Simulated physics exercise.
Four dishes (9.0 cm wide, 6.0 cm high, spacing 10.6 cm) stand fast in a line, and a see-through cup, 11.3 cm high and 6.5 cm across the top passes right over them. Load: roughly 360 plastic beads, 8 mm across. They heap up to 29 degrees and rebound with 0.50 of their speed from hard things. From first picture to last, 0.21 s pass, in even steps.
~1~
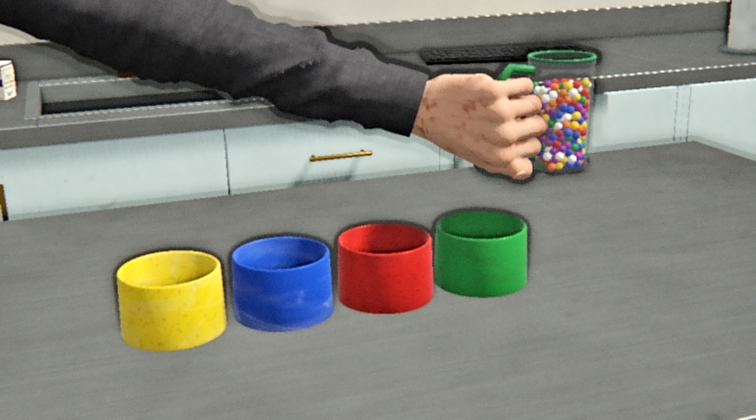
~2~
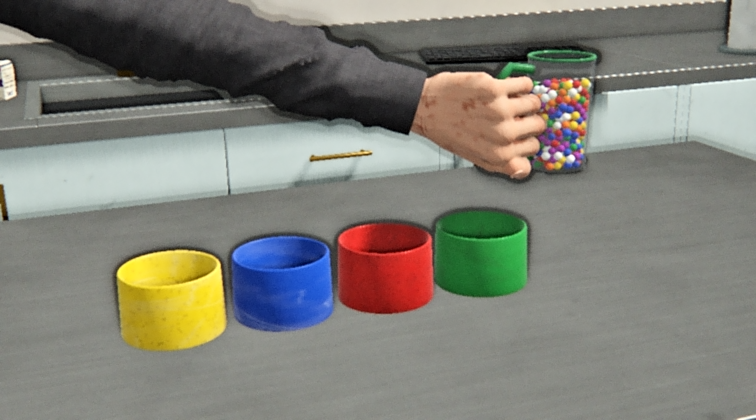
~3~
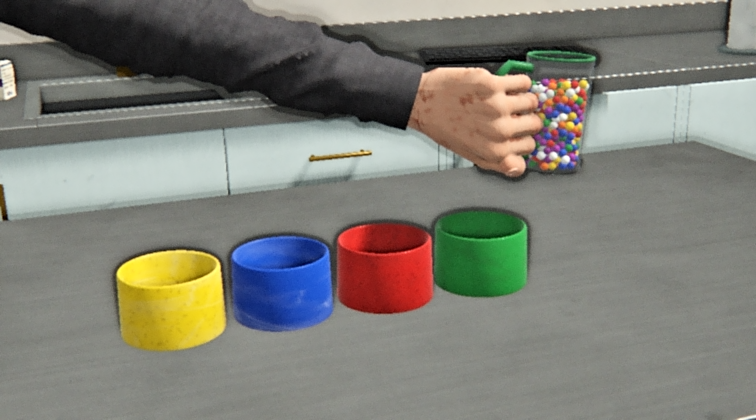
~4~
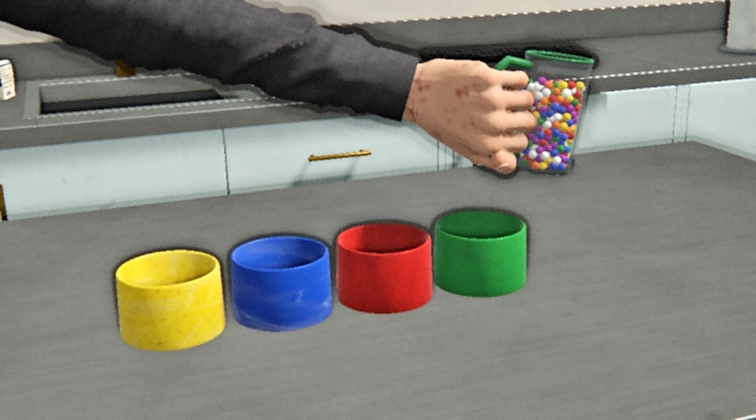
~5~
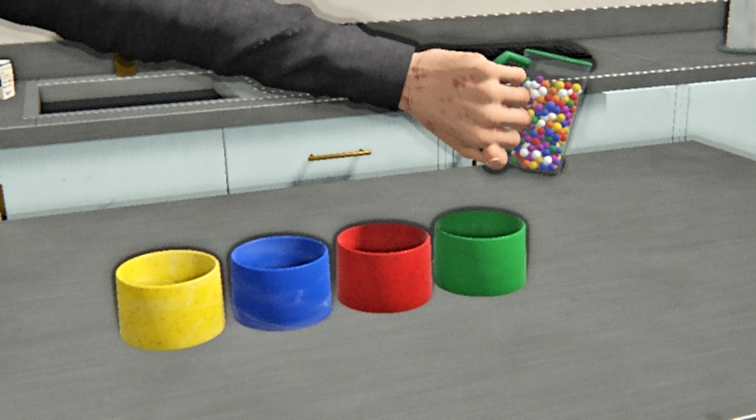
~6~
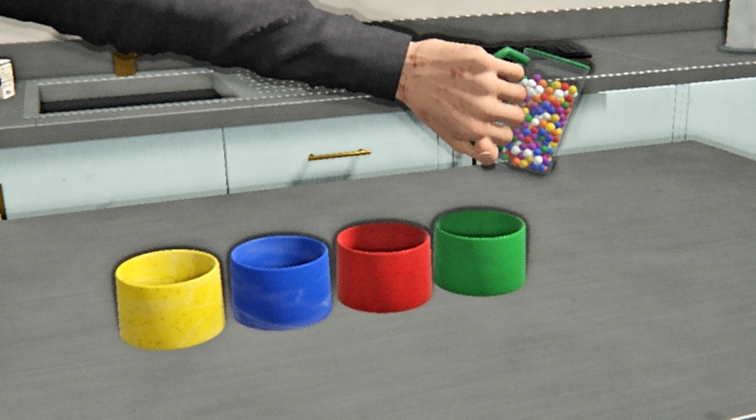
A hand held a clear cup full of colourful beads behind a row of yellow, blue, red and green dishes, then slowly tilted it a little to the right while shifting it slightly left.
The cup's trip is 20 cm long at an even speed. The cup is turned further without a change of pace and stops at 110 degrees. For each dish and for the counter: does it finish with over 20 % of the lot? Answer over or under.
Red under, blue under, green over, yellow under, counter under.
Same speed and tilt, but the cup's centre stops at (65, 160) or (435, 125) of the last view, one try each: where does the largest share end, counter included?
The winner: Green; green.
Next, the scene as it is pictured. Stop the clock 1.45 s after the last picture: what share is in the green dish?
Near 80 per cent so far.
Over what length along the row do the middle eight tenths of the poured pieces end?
Roughly 6 cm.
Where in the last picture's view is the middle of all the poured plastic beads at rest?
Near (473, 259).
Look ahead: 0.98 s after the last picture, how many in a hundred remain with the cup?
Roughly 50 per cent.
Then, 0.59 s after the last picture, tilt 93 degrees; cup holds 100 %.
Then, 0.98 s after the last picture, tilt 110 degrees; cup holds 50 %, green 40 %.
Then, 1.45 s after the last picture, tilt 110 degrees; cup holds 10 %, green 80 %.
In the end, red 0 %, blue 0 %, green 90 %, yellow 0 %, counter 10 %.
